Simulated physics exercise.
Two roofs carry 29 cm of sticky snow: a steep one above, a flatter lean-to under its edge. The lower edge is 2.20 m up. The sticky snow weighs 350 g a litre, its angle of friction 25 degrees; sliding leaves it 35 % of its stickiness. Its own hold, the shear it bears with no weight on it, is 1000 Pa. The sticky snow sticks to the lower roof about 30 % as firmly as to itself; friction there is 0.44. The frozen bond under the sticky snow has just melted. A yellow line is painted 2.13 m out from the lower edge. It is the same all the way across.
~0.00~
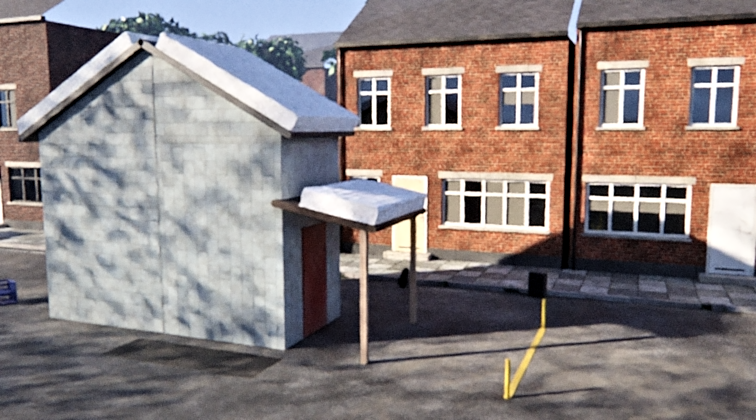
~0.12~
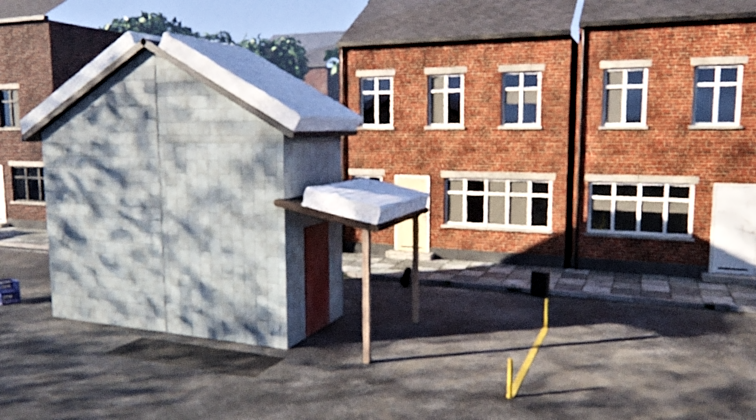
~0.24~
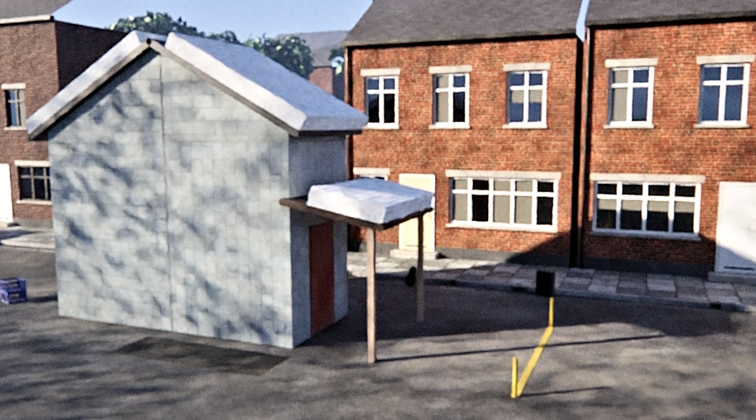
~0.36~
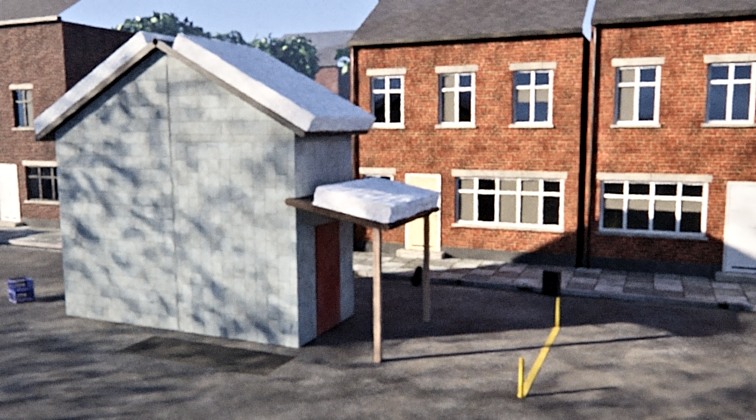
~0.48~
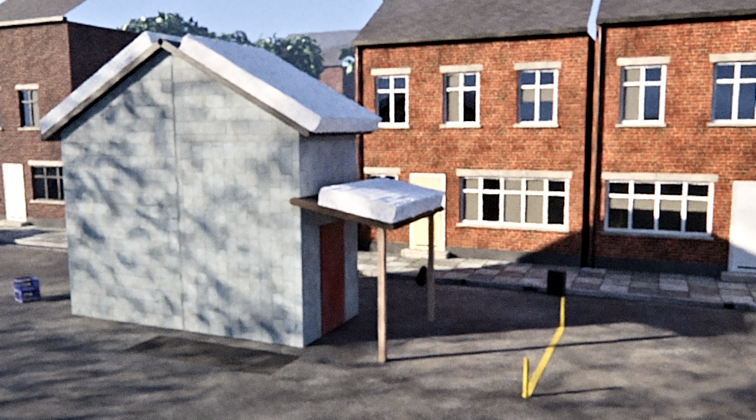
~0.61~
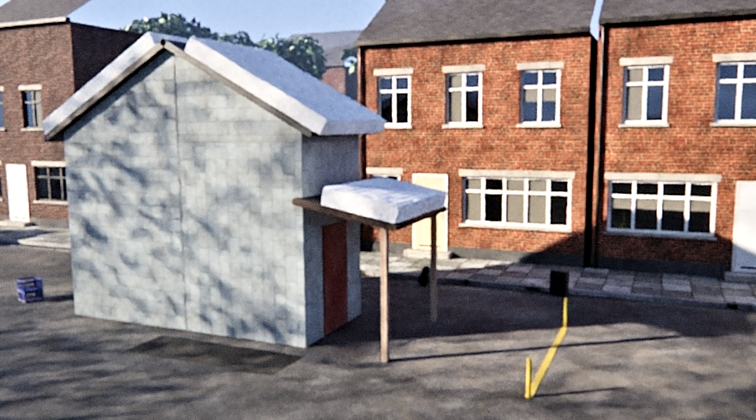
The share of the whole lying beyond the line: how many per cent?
The share of the whole lying beyond the line is near 1 %.
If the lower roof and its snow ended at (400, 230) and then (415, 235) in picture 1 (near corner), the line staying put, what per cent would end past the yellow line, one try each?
In turn about 0 %, 0 %.
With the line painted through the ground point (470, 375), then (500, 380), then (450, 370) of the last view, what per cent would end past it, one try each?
In turn about 20 %, 9 %, 30 %.
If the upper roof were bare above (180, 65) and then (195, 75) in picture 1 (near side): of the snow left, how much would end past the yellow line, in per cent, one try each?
In turn about 0 %, 0 %.
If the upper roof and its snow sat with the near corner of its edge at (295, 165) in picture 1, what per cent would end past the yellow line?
Then about 0 %.
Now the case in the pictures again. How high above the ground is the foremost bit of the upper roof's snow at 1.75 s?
About 2.6 m.
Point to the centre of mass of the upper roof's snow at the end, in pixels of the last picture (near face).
At about (426, 306).
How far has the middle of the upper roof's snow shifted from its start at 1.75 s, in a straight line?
Some 1.6 m.
After 1.13 s, none is below the lower edge and 0 % is past the line.
After 1.75 s, none is below the lower edge and 0 % is past the line.
After 2.38 s, none is below the lower edge and 0 % is past the line.
After 3.00 s, 34 % is below the lower edge and 0 % is past the line.
After 5.30 s, at the end, 54 % is below the lower edge and 1 % is past the line.
